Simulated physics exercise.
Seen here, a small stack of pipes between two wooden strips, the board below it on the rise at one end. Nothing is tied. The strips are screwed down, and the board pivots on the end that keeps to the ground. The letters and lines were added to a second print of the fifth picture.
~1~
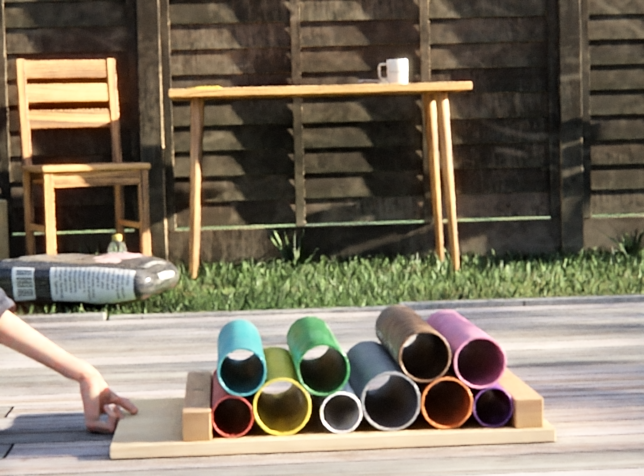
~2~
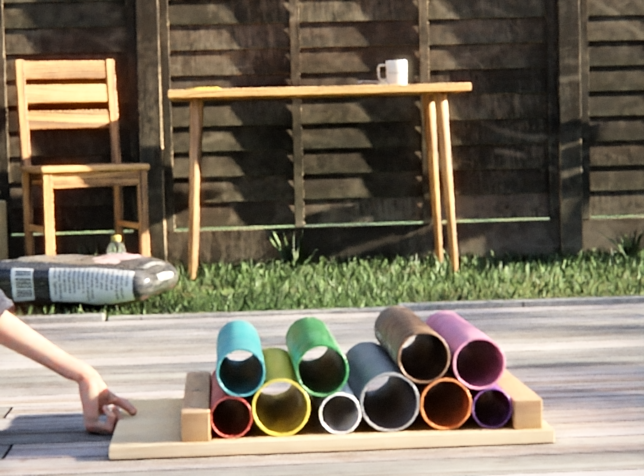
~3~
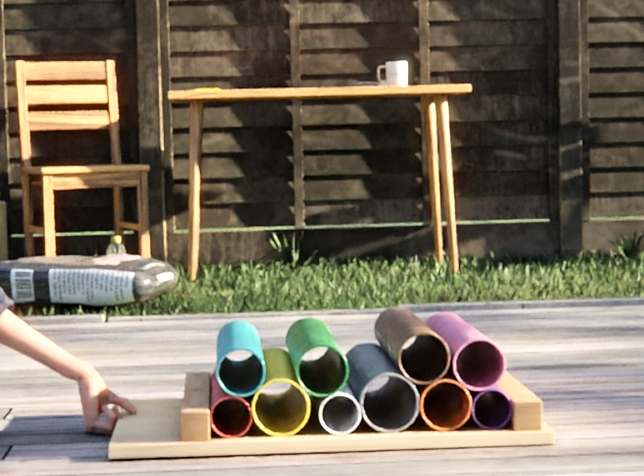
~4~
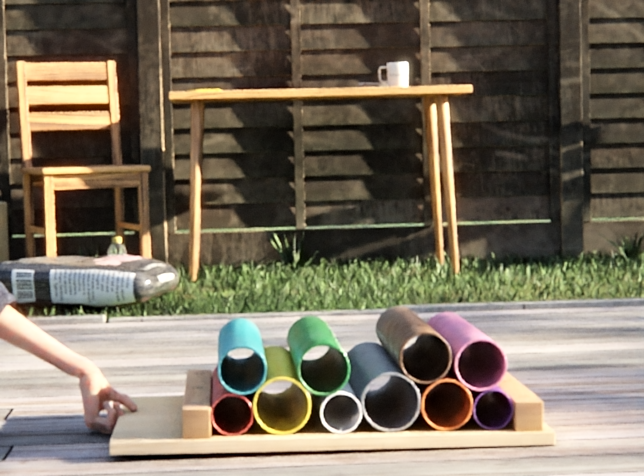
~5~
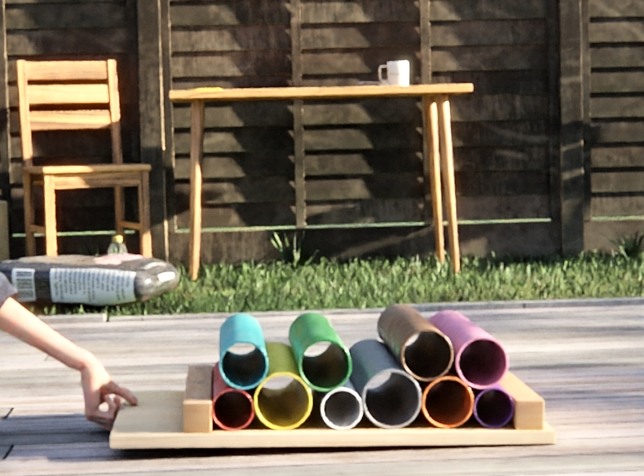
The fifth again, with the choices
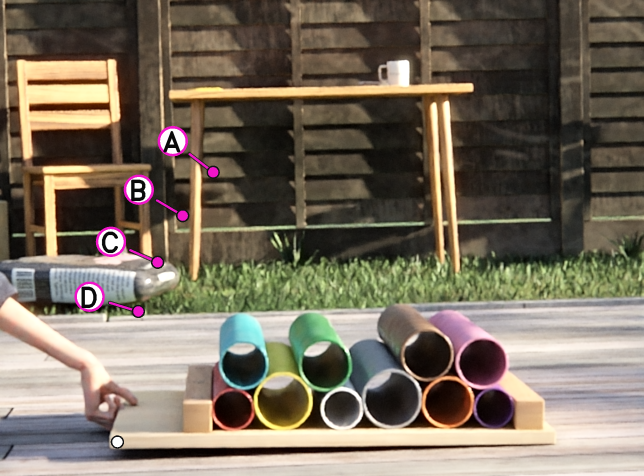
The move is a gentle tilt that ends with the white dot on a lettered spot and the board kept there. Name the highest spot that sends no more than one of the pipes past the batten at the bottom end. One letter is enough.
Mark D is as high as it can go.
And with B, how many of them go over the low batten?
It comes to two.
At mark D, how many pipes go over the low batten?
With D, one.
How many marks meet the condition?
The number is one.
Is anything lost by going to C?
Yes.
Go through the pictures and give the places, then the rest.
Yellow pipe (282, 407); white pipe (341, 413); grey pipe (391, 402), in the first picture.
Grey pipe (389, 402); orange pipe (446, 404), in the second picture.
Board (324, 406); red pipe (231, 417); yellow pipe (281, 408); brown pipe (424, 358), in the third picture.
Board (325, 405); red pipe (232, 415); yellow pipe (282, 406), in the fourth picture.
Board (326, 401); red pipe (233, 409); yellow pipe (283, 401), in the fifth picture.
On the marked copy, A at (213, 172); B at (183, 215); C at (158, 263); D at (138, 312); the white dot at (117, 442).
With D. Early on, board at 14°.
Further on, board at 19°.
At the end, board at 19°, one over the low batten (pink).
As for the rest, A two over the low batten (pink, brown); B two over the low batten (pink, brown); C two over the low batten (pink, brown).
